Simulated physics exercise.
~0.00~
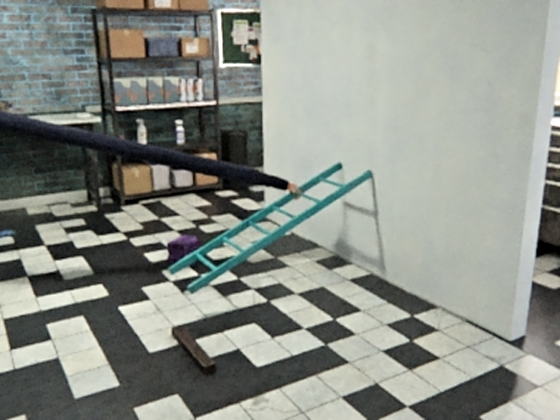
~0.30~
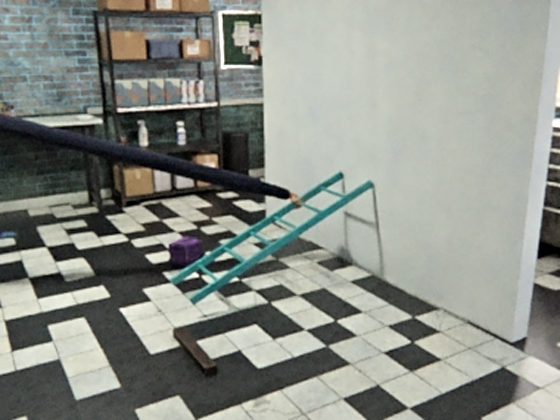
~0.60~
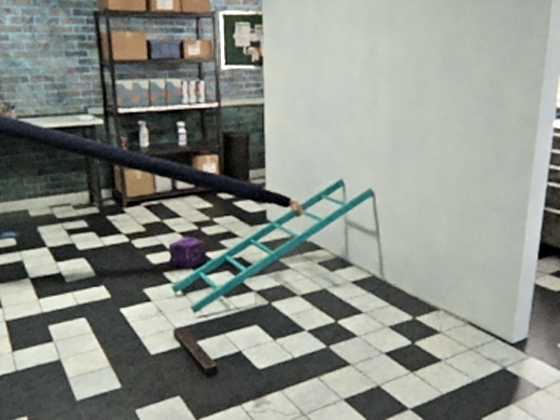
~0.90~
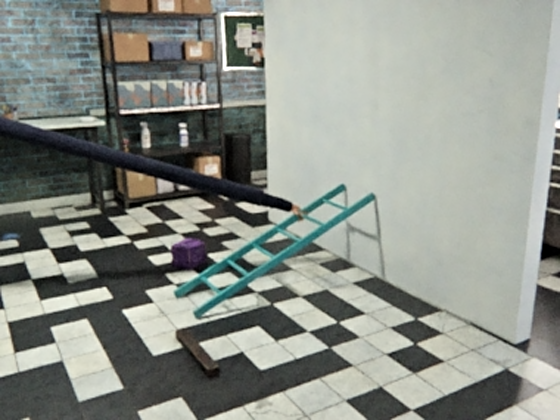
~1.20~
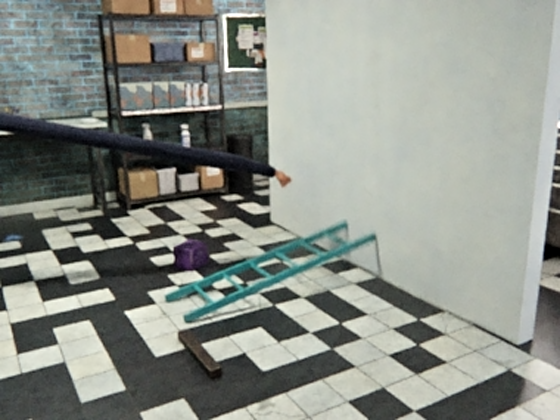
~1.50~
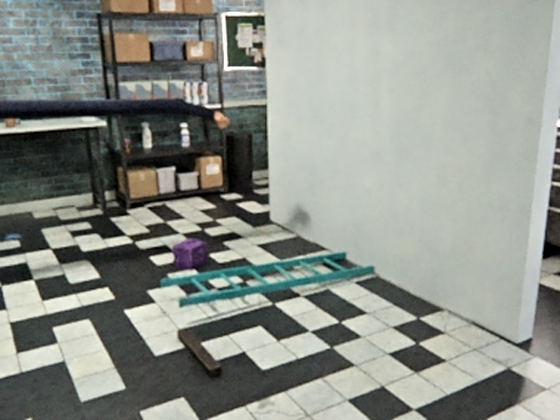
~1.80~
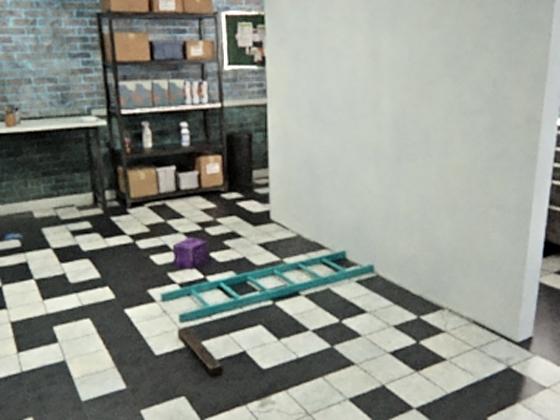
A turquoise ladder leans at a low slant against a pale wall, held near its top by a hand on a long dark-sleeved arm reaching in from the left. The slightly swaying view looks down across a black and white tiled floor, with a purple parcel left of the ladder, a dark brown batten in front, and shelves of boxes by a brick wall behind. The ladder sinks a little while the hand stays on it. Then the hand lets go and draws back left, and the ladder slides down and drops. It ends lying flat on the tiles, the parcel and batten unmoved.
